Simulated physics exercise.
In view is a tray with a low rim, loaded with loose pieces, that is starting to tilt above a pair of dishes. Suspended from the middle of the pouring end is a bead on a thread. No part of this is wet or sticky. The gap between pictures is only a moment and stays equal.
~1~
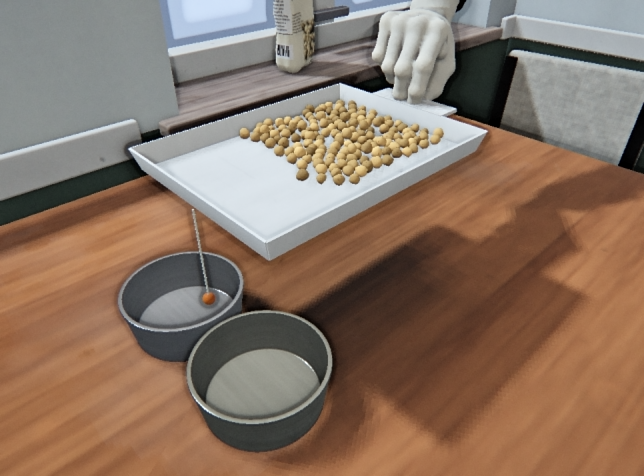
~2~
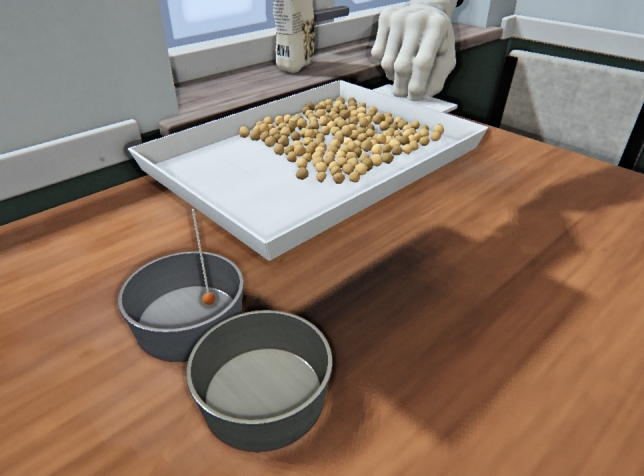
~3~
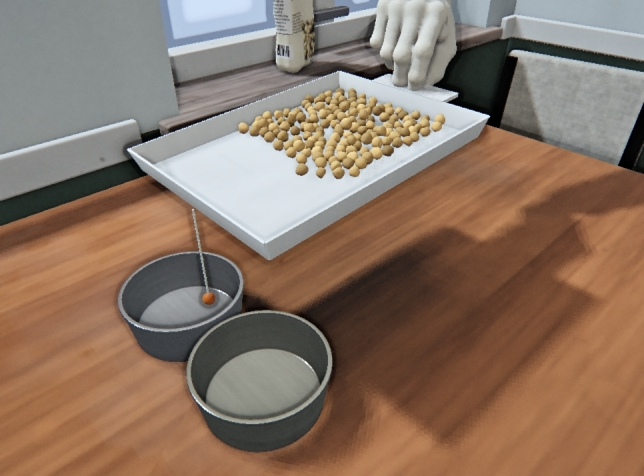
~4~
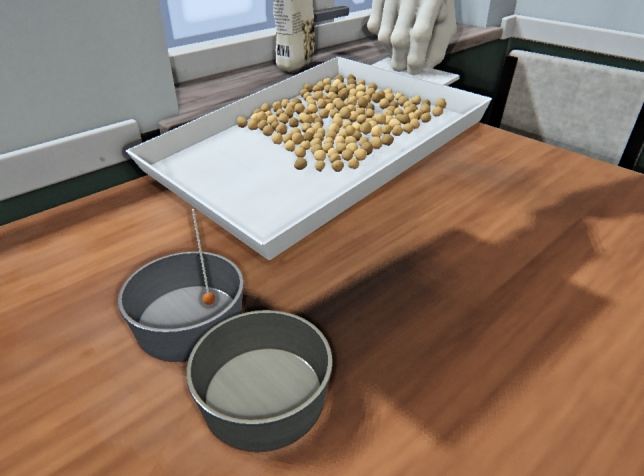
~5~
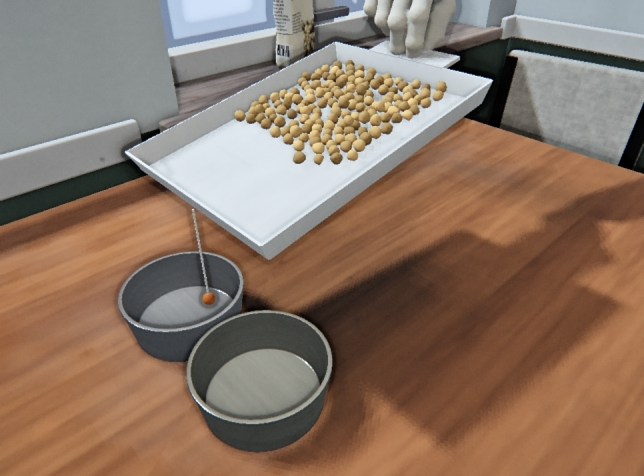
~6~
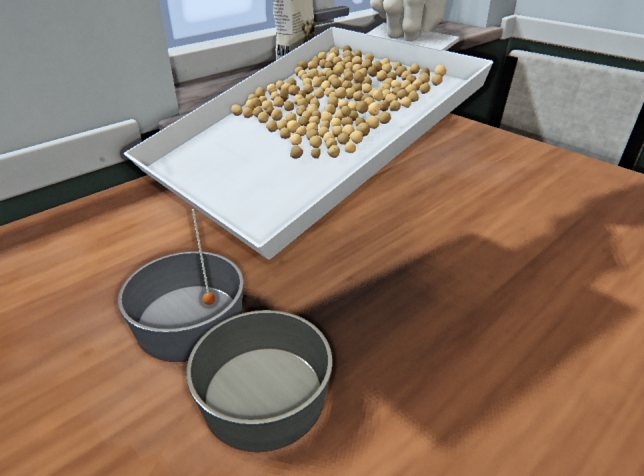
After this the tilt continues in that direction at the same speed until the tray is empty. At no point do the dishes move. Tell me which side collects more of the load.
Looks to me like the dish on the left ends up with more.
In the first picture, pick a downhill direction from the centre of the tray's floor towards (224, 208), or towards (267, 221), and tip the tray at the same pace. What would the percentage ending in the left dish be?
About 10 % and about 0 %.
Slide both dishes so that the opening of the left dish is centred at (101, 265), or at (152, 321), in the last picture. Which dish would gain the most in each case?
At the first place the right-hand dish, at the second the left dish.
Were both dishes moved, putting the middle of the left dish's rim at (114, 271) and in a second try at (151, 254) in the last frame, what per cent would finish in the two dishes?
80 %, 30 %.
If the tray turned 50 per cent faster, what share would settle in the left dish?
Around 20 percent.
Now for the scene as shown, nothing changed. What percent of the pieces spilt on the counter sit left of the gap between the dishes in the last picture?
Around 100 %.
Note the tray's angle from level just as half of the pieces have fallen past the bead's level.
Roughly 105 degrees from level.
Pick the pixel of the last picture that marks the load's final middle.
Resting centre, last frame: Roughly (158, 367).
Soon after the last picture, tray tipped steeply; nearly all on the tray; a stray few in the left dish; a small part in the air.
A little later, tray tipped right over; about two thirds on the tray; a stray few in the right dish; a small part in the left dish; a small part outside both; about a quarter in the air.
Later still, tray tipped past a quarter turn; a small part in the right dish; about a third in the left dish; about half outside both.
At rest, tray tipped past a quarter turn; a small part in the right dish; about a third in the left dish; about half outside both.
